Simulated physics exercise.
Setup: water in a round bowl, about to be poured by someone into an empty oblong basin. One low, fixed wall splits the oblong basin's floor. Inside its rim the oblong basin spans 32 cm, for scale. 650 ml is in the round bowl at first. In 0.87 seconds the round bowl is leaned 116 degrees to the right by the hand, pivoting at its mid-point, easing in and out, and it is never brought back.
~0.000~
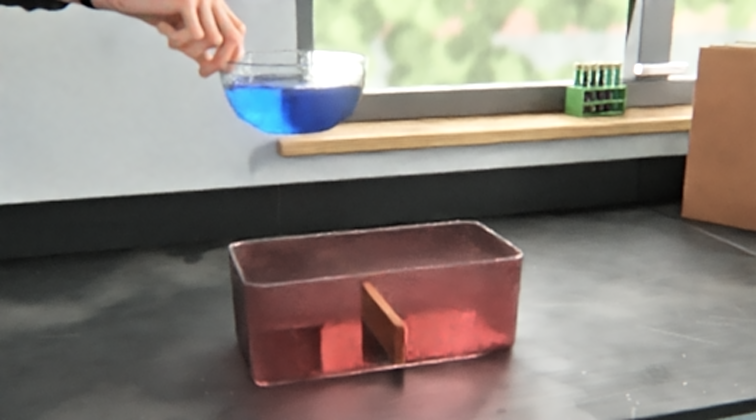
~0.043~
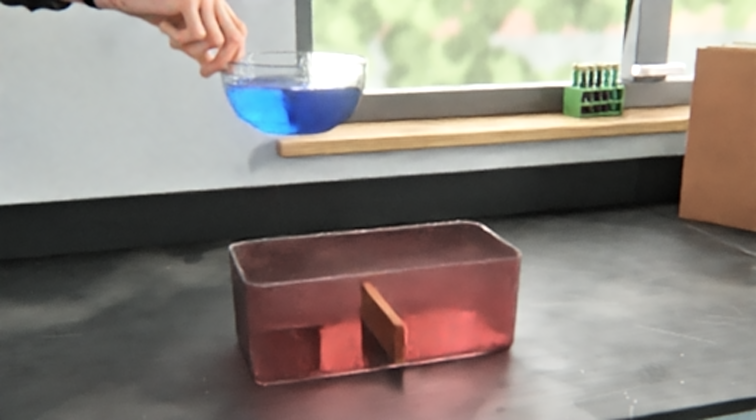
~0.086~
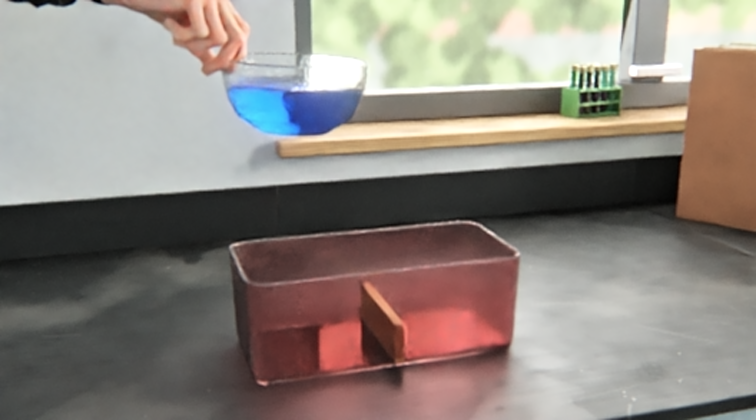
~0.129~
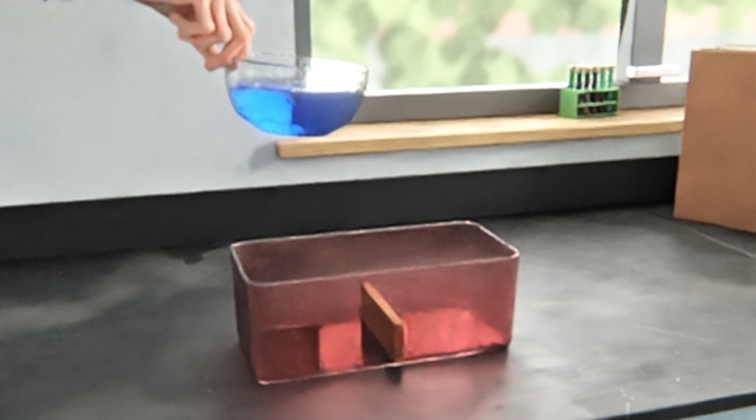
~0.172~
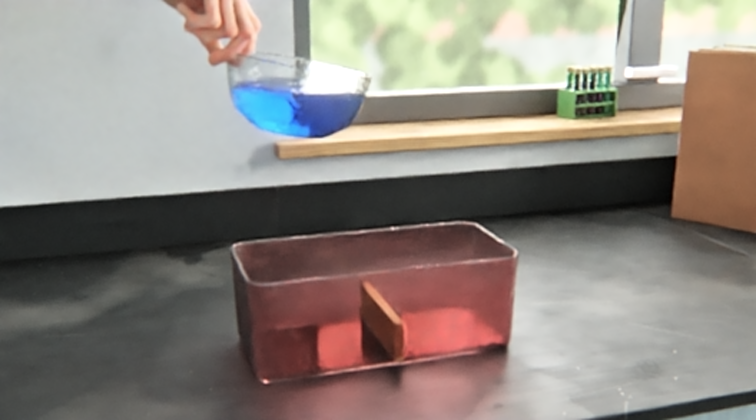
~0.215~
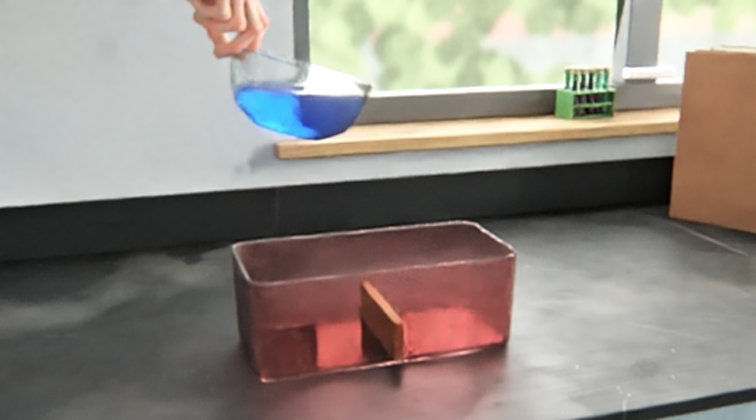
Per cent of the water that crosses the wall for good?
75 per cent.
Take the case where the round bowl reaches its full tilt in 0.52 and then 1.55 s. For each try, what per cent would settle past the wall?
Result: 55 per cent, then 85 per cent.
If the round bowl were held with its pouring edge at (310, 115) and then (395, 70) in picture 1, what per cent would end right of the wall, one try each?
Respectively about 5 and 85 percent.
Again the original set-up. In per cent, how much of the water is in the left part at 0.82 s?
Reading: Approx. 16 per cent.
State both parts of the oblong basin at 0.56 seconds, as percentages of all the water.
I'd say some 0 on the left and some 12 on the right.
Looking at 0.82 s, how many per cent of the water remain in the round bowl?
About 0 per cent.
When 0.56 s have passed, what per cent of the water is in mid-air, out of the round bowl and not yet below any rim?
Around 54 percent.
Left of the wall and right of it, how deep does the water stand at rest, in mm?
Final reading - left some 6 mm, right some 24 mm.
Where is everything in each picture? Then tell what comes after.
The first frame shows tilt 0°; pouring edge (364, 57); surface from (225, 83) to (358, 78); the oblong basin's rim runs from (236, 265) to (500, 239); the wall's top is at (382, 304).
The second frame shows tilt 1°; pouring edge (364, 59); surface from (226, 84) to (358, 80).
The third frame shows tilt 3°; pouring edge (364, 63); surface from (227, 84) to (358, 82).
The fourth frame shows tilt 6°; pouring edge (366, 69); surface from (229, 84) to (358, 84).
The fifth frame shows tilt 11°; pouring edge (367, 76); surface from (232, 85) to (360, 87).
The sixth frame shows tilt 17°; pouring edge (368, 84); surface from (235, 86) to (362, 89).
After 0.56 s the tilt is 84° and 34 per cent is still to pour, 0 is left of the wall and 12 right of it.
After 0.82 s the tilt is 115° and 0 per cent is still to pour, 15 is left of the wall and 76 right of it.
After 1.08 s the tilt is 116° and 0 per cent is still to pour, 23 is left of the wall and 75 right of it.
After 1.37 s the tilt is 116° and 0 per cent is still to pour, 23 is left of the wall and 75 right of it.
In the end 23 per cent lies left of the wall, 75 right of it and 2 outside.
